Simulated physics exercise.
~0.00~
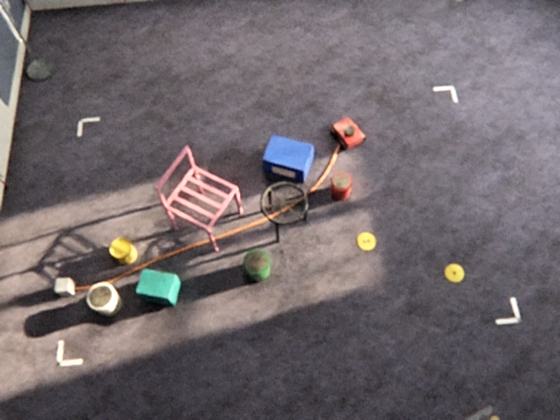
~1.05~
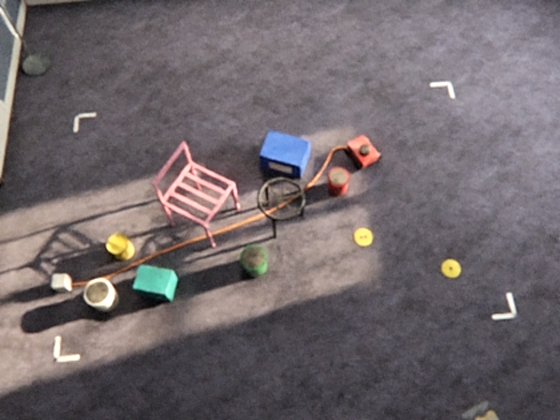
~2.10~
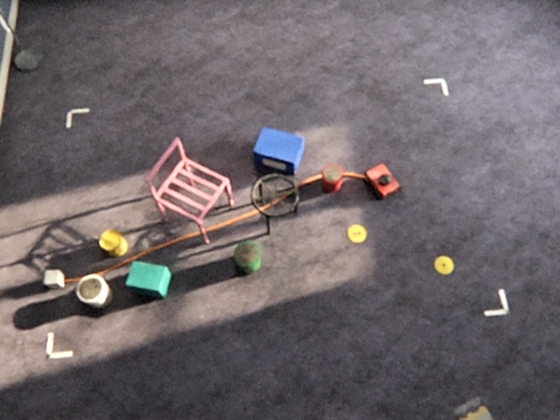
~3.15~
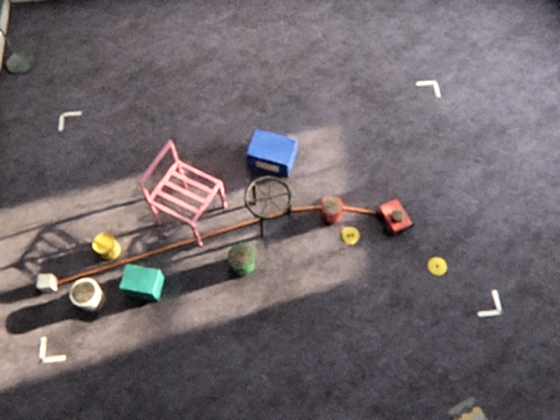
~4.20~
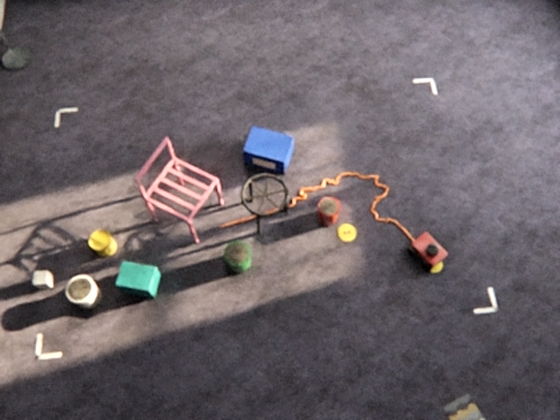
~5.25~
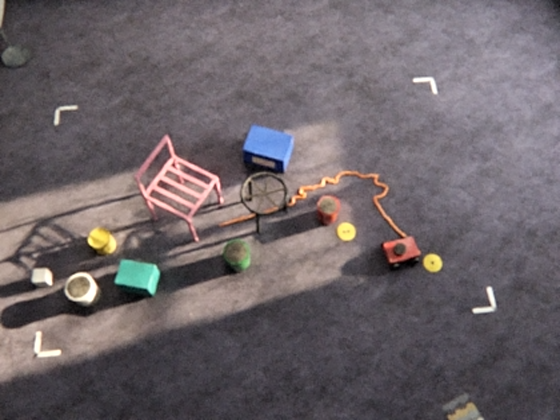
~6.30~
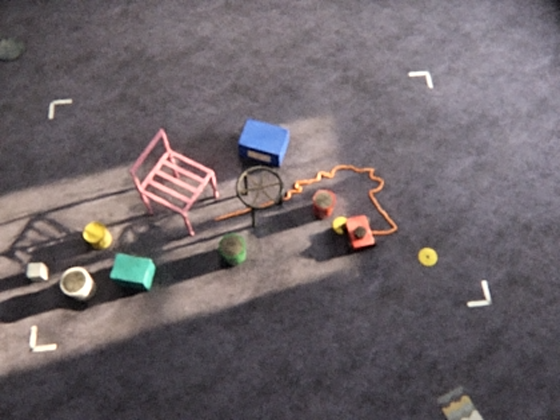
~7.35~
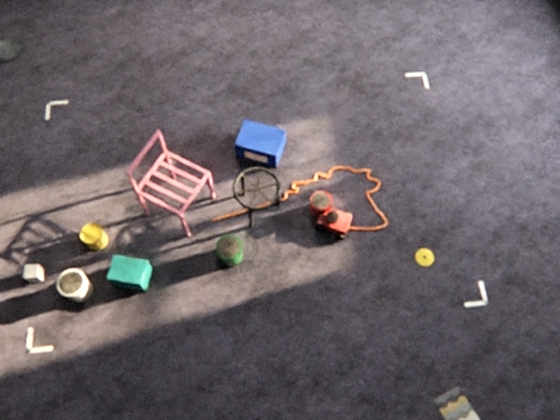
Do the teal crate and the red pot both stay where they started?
No, only the teal crate stays put, hardly stirring at all. The red pot gets shifted from its starting spot.
A pink chair stood among pots and boxes while a red cart drew an orange cord tight past them, shifting the red pot downward. The cord came loose at the left and sprang into slack curves, and the cart turned back left, ending beside the red pot.
